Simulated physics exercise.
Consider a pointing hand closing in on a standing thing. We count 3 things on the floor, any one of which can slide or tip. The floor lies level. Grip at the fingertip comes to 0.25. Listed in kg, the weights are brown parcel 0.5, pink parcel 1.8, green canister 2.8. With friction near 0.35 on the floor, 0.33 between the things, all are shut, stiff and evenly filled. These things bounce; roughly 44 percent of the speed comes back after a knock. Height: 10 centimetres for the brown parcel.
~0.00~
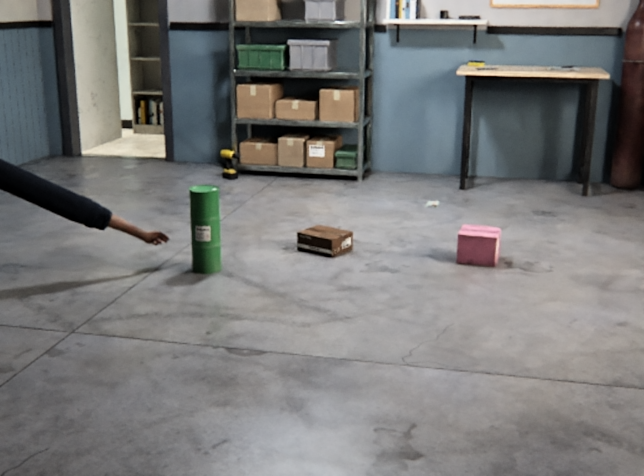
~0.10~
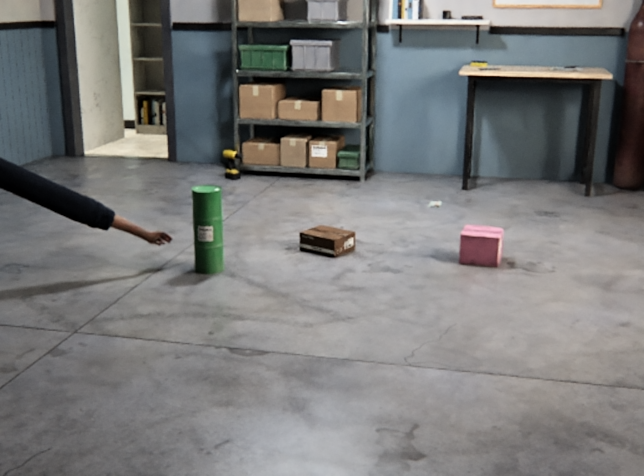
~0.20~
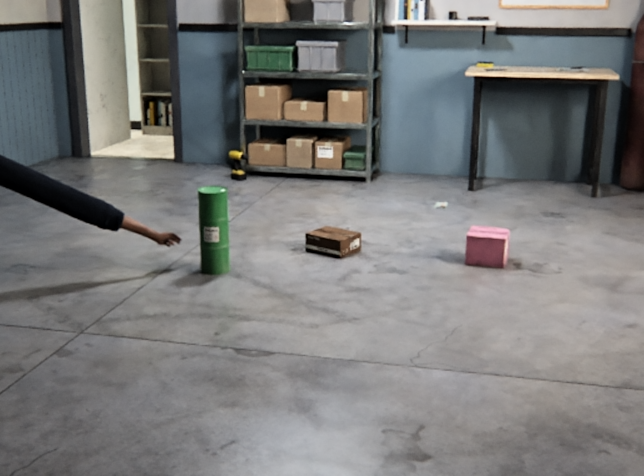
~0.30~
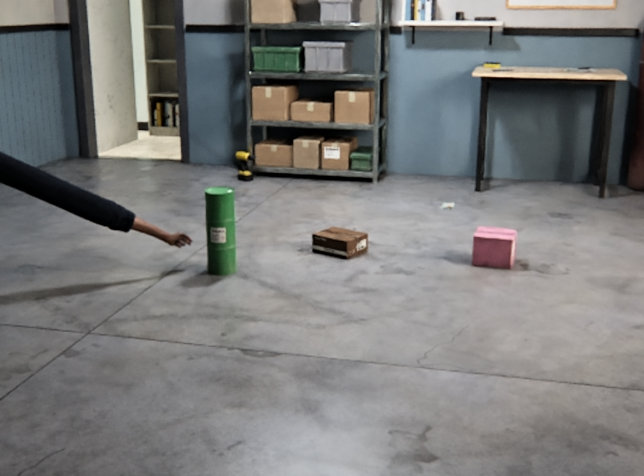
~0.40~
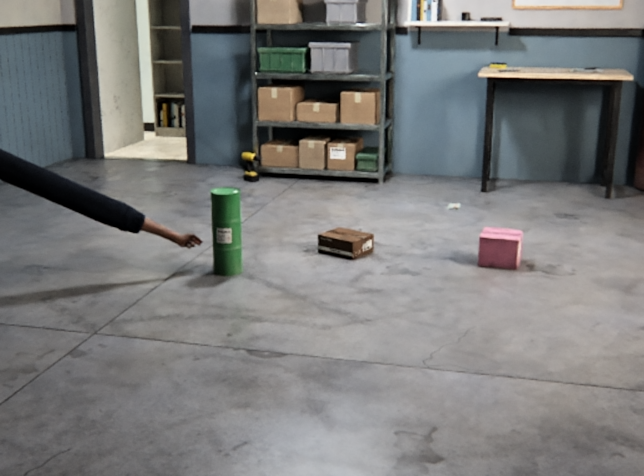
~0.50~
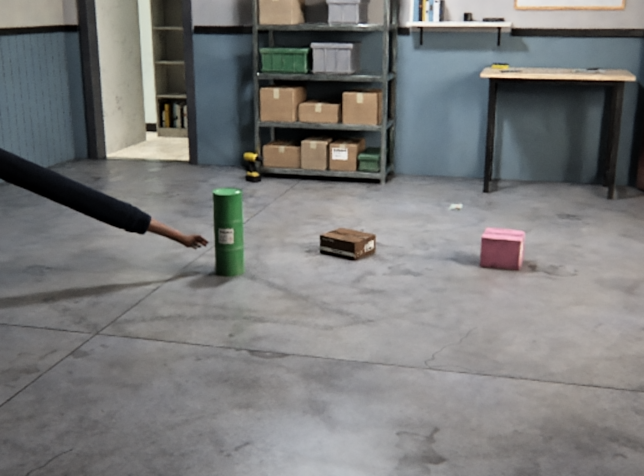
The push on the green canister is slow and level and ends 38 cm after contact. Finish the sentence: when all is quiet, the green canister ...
... is still on its feet.
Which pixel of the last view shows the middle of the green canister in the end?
Roughly (299, 237).
After 0.90 s, 18 cm of travel; green canister slid 5 cm near (237, 233).
After 1.40 s, 29 cm of travel; green canister slid 16 cm near (258, 234).
After 1.80 s, 37 cm of travel; green canister slid 25 cm near (274, 235).
After 2.30 s, 48 cm of travel; green canister slid 36 cm near (295, 237).
At rest (3.4 s), not toppled but over 14 cm from the start, green canister; the other 2 in place, give or take 14 cm. Seen from the same camera at the end, green canister near (299, 237).
